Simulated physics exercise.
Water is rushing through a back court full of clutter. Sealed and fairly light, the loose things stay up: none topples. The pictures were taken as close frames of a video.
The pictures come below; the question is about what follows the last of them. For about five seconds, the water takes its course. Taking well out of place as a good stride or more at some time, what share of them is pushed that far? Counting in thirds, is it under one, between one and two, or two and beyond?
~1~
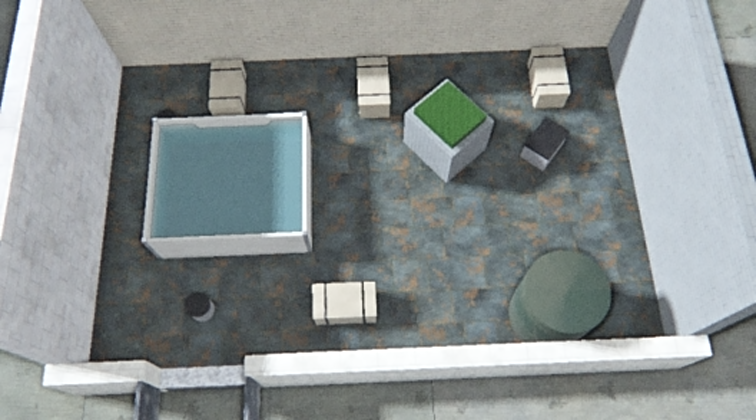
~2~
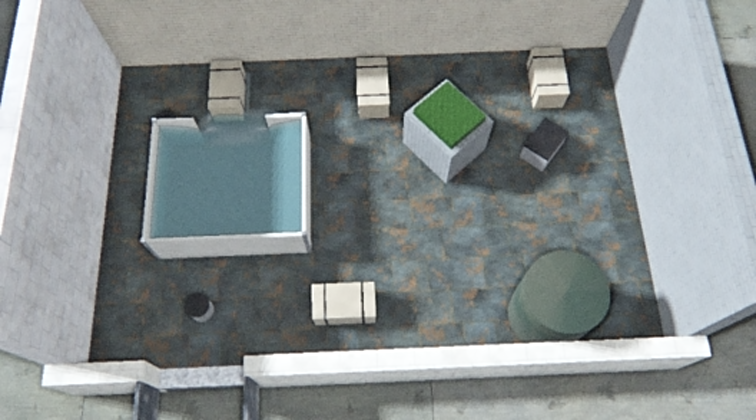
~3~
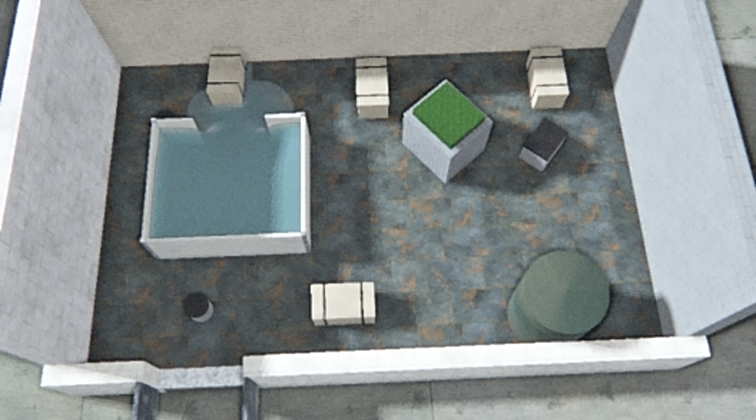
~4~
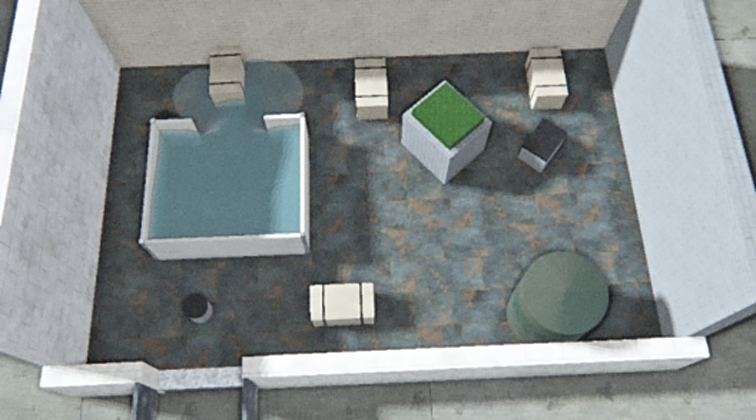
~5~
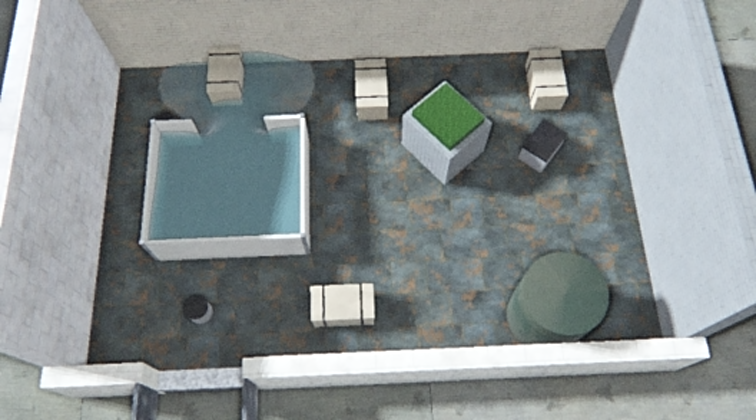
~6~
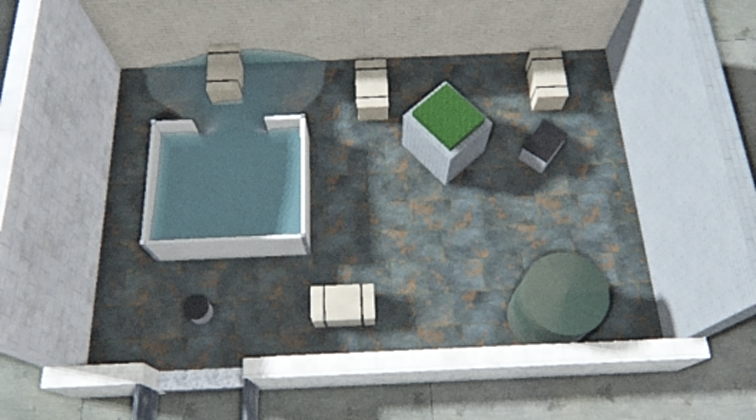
It stays in the middle third.
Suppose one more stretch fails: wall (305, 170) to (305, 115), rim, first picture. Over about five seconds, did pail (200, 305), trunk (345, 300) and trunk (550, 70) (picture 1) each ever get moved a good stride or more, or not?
Same order as named: Not sent that far; not sent that far; sent that far.
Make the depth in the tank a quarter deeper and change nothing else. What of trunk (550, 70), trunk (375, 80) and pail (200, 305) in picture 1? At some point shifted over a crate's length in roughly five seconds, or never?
Answers in the order asked: Went past the threshold, went past the threshold, stayed within the threshold.
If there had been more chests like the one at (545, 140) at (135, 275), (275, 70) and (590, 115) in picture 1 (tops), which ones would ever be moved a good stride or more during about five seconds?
Shoved clear, shoved clear, shoved clear.
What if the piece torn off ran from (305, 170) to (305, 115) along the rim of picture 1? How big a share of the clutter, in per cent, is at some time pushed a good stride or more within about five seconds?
My estimate is some 30 per cent of them.
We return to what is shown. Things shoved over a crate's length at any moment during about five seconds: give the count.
Count: 4.
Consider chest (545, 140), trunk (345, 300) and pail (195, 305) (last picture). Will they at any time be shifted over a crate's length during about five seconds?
One by one: Remained nearby; remained nearby; remained nearby.
A moment on, 0 of 7 are well off their spots; 1 afloat.
Next, 2 of 7 are well off their spots; 2 afloat.
Later, 3 of 7 are well off their spots; 3 afloat.
In the end, 3 of 7 are well off their spots, and 4 have been at some point; 1 afloat.
